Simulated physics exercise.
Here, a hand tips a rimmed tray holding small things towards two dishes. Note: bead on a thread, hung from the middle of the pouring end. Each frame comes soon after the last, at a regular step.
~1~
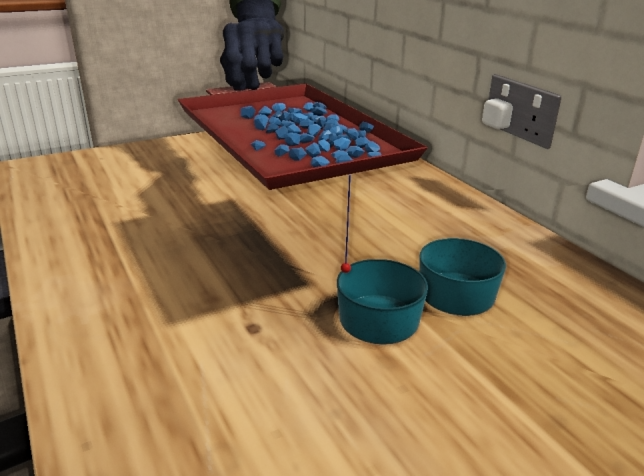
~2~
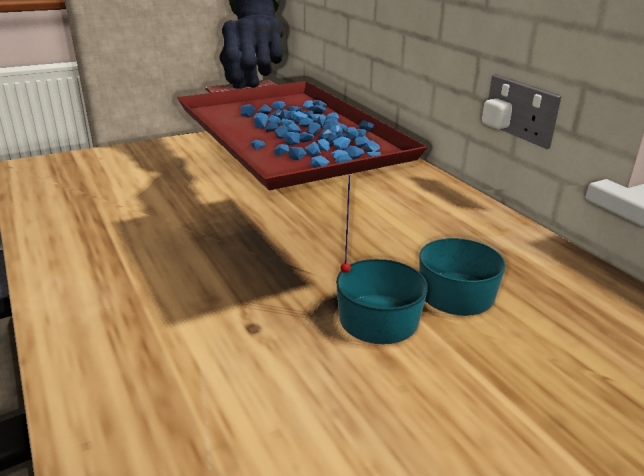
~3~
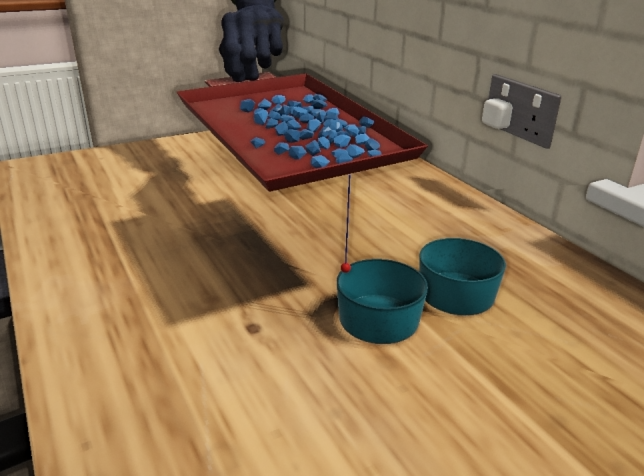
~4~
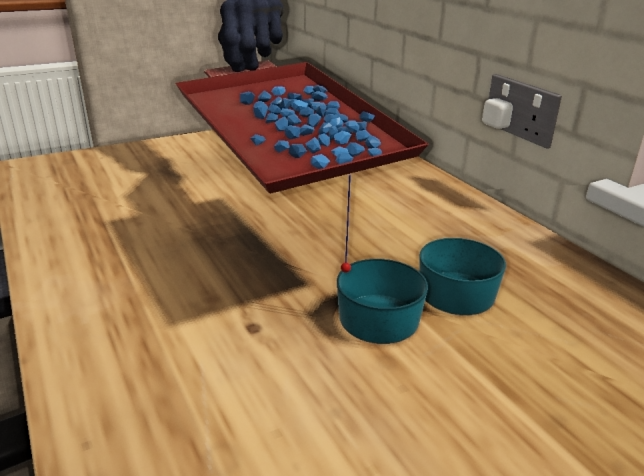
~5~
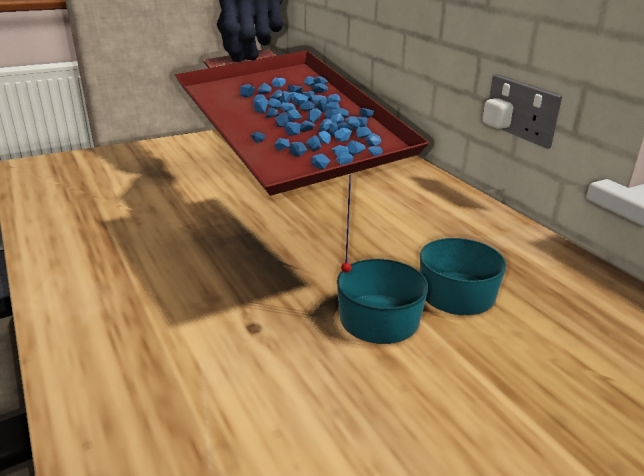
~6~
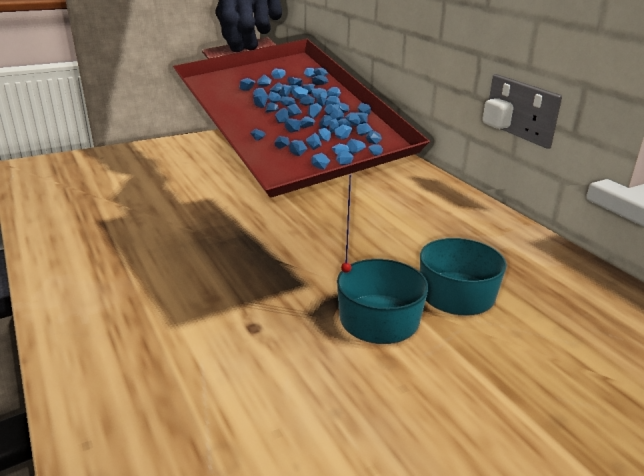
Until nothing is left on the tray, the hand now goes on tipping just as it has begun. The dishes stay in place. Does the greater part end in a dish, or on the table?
The caught share falls below half.
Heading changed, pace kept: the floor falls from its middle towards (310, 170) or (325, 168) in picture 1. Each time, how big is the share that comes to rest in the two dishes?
It comes to about 20 per cent the first time and about 30 per cent the second.
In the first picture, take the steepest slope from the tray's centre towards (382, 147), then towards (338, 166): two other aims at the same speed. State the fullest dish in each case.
Result, try one: Dish at left; try two: Dish at left.
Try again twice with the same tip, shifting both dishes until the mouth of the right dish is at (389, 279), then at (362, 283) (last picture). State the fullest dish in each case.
Place 1: The one on the left side; place 2: The one on the left side.
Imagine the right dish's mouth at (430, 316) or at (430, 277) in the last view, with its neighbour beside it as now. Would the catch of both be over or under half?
Catch, run one: Below the halfway mark; run two: Below the halfway mark.
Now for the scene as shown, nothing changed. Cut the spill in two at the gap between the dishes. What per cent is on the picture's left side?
I'd say some 100 in a hundred.
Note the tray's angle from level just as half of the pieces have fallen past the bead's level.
It's turned some 80 degrees by then.
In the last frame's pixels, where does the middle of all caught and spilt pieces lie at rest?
Centre at rest, last view: Approx. (279, 356).
Just after the last frame, tray tipped steeply; the larger part on the tray; about a tenth outside both; about a tenth in the air.
A moment on, tray tipped right over; almost all outside both; about a tenth in the air.
Further on, tray tipped past a quarter turn; every one outside both.
When it is over, tray tipped past a quarter turn; not one in the left dish; not one in the right dish; every one outside both.
